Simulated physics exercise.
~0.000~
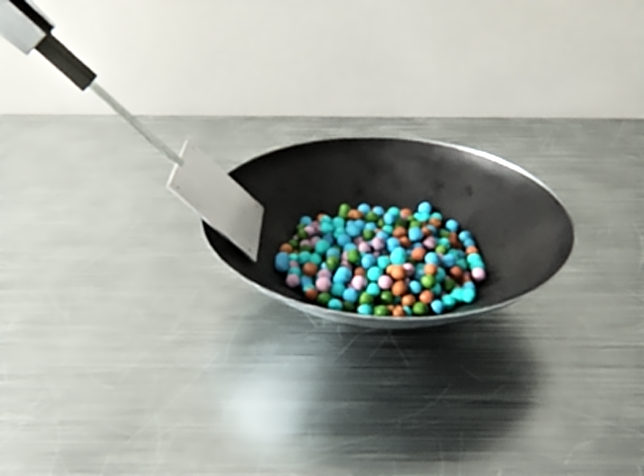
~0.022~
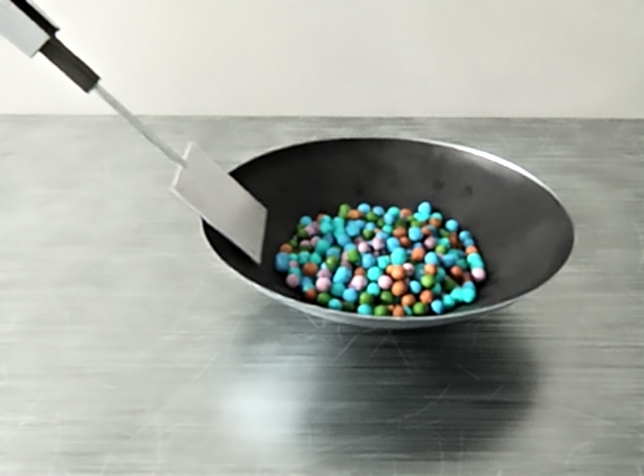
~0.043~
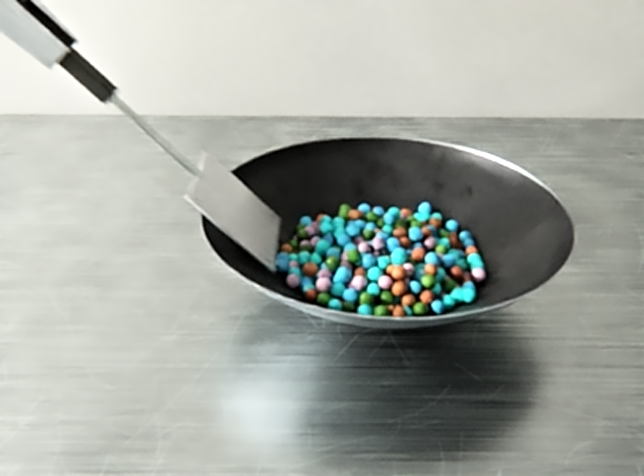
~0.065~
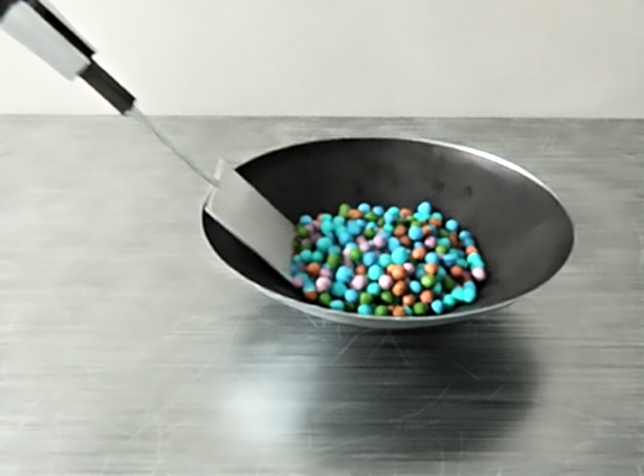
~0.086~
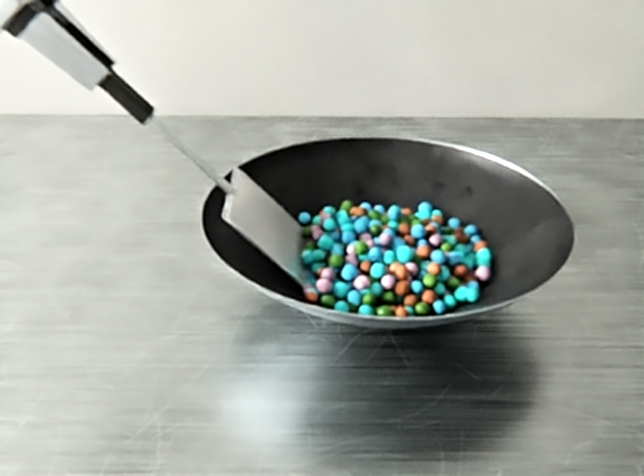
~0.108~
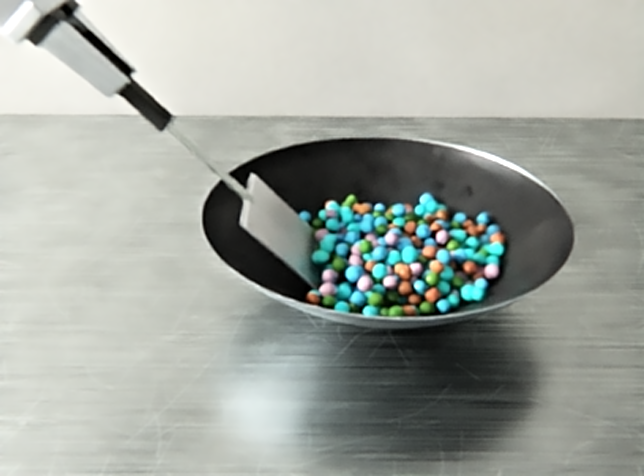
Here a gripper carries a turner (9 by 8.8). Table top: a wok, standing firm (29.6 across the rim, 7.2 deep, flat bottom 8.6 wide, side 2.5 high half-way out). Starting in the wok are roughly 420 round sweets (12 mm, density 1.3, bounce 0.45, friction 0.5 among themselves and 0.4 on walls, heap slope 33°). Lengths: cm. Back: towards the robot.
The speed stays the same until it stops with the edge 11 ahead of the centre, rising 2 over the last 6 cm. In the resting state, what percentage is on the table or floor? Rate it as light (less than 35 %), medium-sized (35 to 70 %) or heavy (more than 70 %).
Rated medium-sized.
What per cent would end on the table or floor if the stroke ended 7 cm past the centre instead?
In that case about 5 percent ends on the table or floor.
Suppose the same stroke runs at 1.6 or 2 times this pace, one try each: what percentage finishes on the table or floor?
I'd say near 55 and then near 55 per cent.
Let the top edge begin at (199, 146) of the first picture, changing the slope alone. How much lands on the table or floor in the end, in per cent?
Some 40 per cent.
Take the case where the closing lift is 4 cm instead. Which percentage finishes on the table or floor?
Some 35 per cent.
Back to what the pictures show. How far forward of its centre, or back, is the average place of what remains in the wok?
Ahead of centre, near 3.5 centimetres.
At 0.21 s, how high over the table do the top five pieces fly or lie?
Height: Approx. 6 cm.
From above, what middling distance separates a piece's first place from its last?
Roughly 11 centimetres.
After 0.21 s, sloping 47°, highest piece 7 above the table; 416 in the wok.
After 0.30 s, sloping 47°, highest piece 9 above the table; 411 in the wok, 5 on the blade or in flight.
After 0.55 s, sloping 47°, highest piece 8 above the table; 241 in the wok, 138 on the table or floor, 37 on the blade or in flight.
After 1.60 s, sloping 47°, highest piece 5 above the table; 240 in the wok, 176 on the table or floor.
In the end, 240 in the wok, 176 on the table or floor. That is 42 % on the table or floor.
